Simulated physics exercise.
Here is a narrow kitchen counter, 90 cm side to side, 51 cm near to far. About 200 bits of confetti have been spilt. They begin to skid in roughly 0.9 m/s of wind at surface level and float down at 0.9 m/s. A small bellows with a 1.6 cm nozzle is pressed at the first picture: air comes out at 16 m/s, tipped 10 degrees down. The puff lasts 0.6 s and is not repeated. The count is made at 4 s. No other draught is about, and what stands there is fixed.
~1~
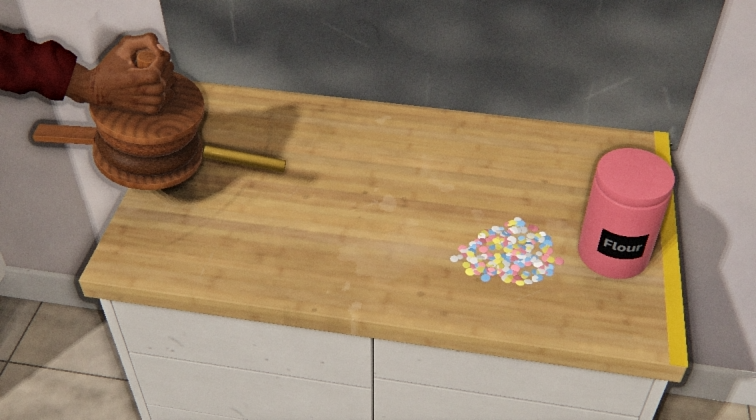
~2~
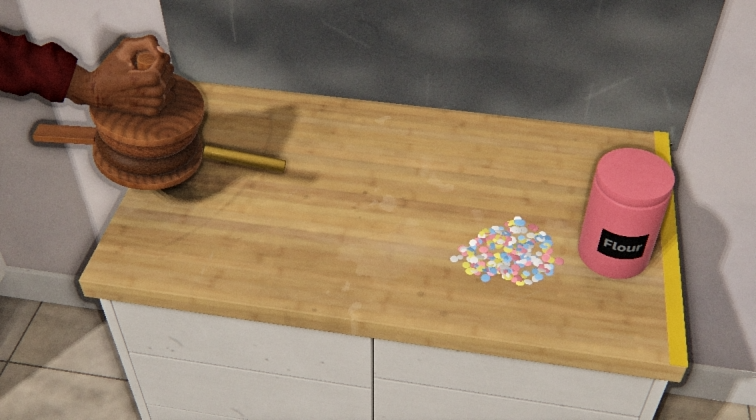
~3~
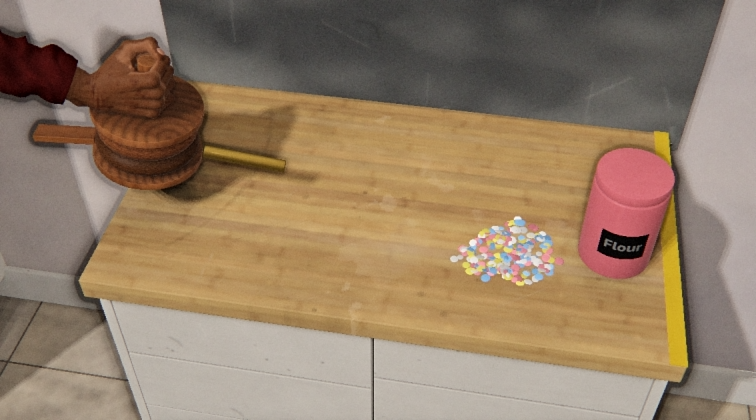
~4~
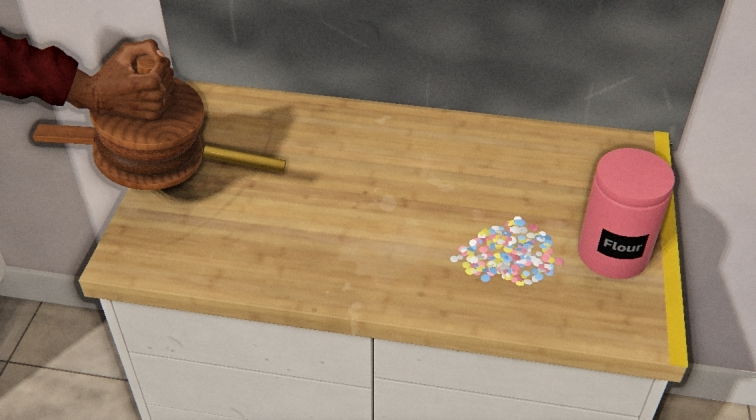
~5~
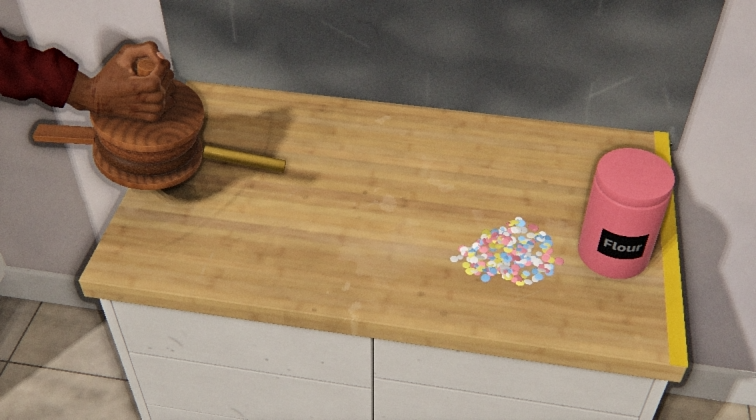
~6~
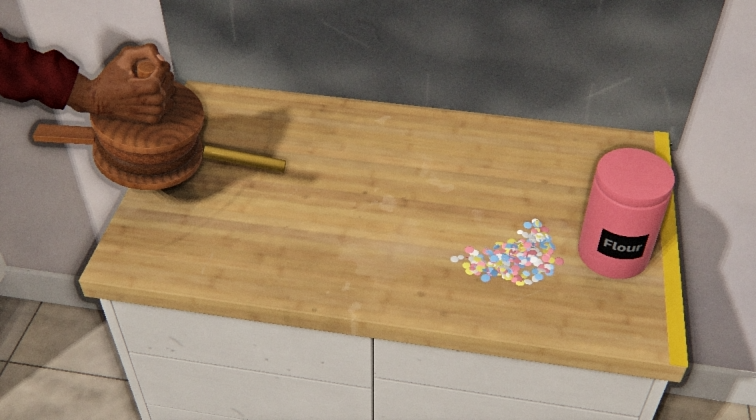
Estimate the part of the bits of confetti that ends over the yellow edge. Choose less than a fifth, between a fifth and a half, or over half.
Of the bits of confetti, less than a fifth end over the yellow edge.
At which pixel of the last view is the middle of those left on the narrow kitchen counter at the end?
Near (627, 328).
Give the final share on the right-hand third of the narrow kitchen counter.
About 80 %.
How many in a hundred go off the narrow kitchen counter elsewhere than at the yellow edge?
Near 15 %.
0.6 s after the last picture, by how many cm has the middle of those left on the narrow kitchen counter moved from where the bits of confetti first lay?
Roughly 20 cm.
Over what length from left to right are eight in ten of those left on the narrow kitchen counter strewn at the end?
About 20 cm.
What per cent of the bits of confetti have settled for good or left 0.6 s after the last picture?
Some 40 per cent.
Then, 0.6 s after the last picture, 4 % are over the yellow edge; the middle of those left on the top is near (623, 318); 43 % are gone or lie where they will stay.
Then, 1.0 s after the last picture, 4 % are over the yellow edge; the middle of those left on the top is near (627, 328); 98 % are gone or lie where they will stay.
Then, 2.0 s after the last picture, 4 % are over the yellow edge; the middle of those left on the top is near (627, 328); 100 % are gone or lie where they will stay.
Then, 3.8 s after the last picture, at the end, 4 % are over the yellow edge; the middle of those left on the top is near (627, 328).
